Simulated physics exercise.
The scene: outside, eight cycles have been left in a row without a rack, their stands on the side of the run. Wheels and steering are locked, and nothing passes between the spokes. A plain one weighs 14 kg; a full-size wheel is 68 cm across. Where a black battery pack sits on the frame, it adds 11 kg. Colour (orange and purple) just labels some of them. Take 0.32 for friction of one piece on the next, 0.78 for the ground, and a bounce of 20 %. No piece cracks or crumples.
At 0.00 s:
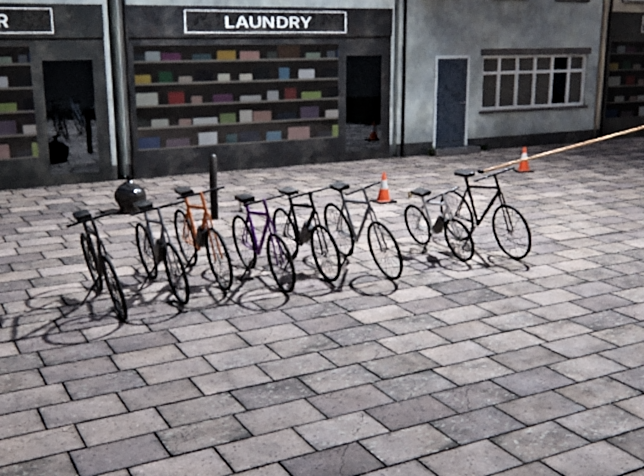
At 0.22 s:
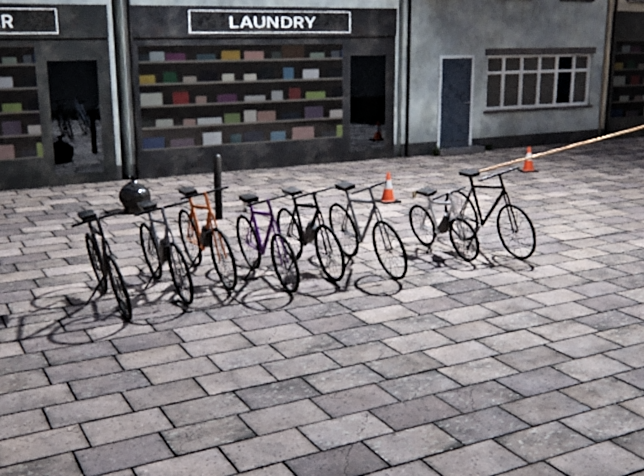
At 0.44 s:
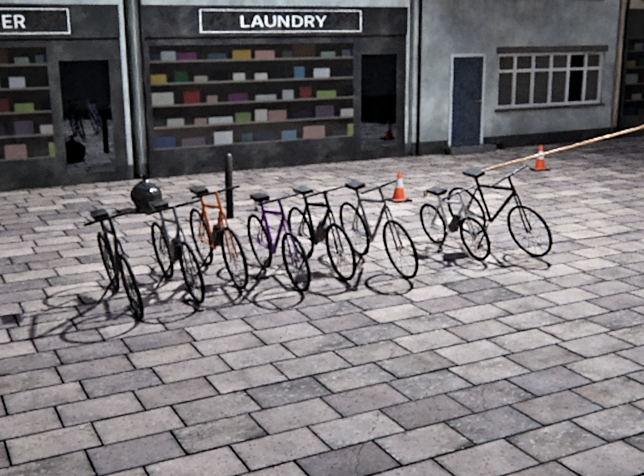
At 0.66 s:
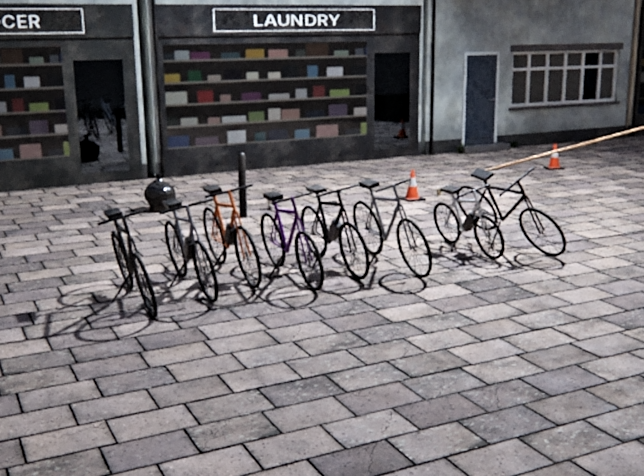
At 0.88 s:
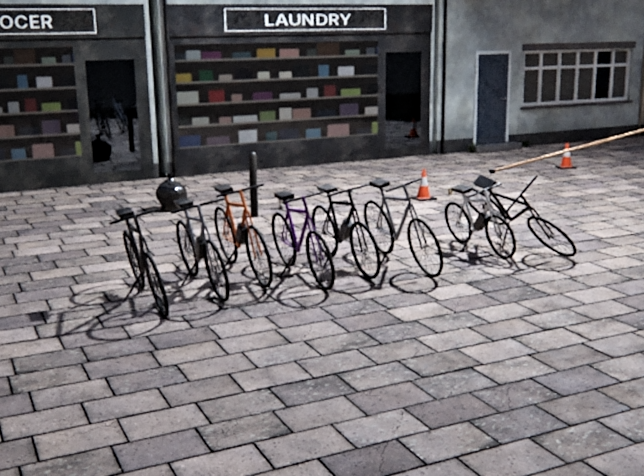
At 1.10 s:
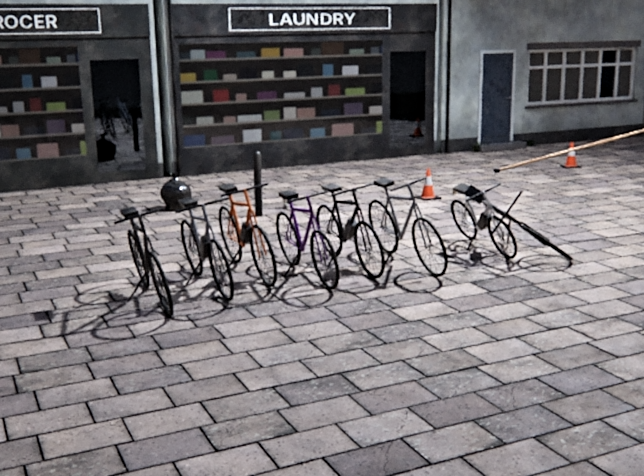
Row of bicycles standing on paving outside a laundry, the rightmost tilting over low beside a long pole, the others staying upright.
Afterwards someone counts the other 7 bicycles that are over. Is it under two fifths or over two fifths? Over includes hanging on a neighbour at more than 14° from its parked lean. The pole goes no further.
The part is under two fifths.
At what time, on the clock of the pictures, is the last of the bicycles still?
Near 2.5 s.
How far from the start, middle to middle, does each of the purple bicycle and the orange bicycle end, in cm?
Moved: Purple 0, orange 0.
By 1.30 s, 1 of the 7 other bicycles over.
When it is over (2.9 s), 1 of the 7 other bicycles over; orange bicycle unmoved; purple bicycle unmoved. That is 14 per cent. Six left standing. In pixels of the last frame, middles, orange bicycle near (242, 228), purple bicycle near (301, 233).
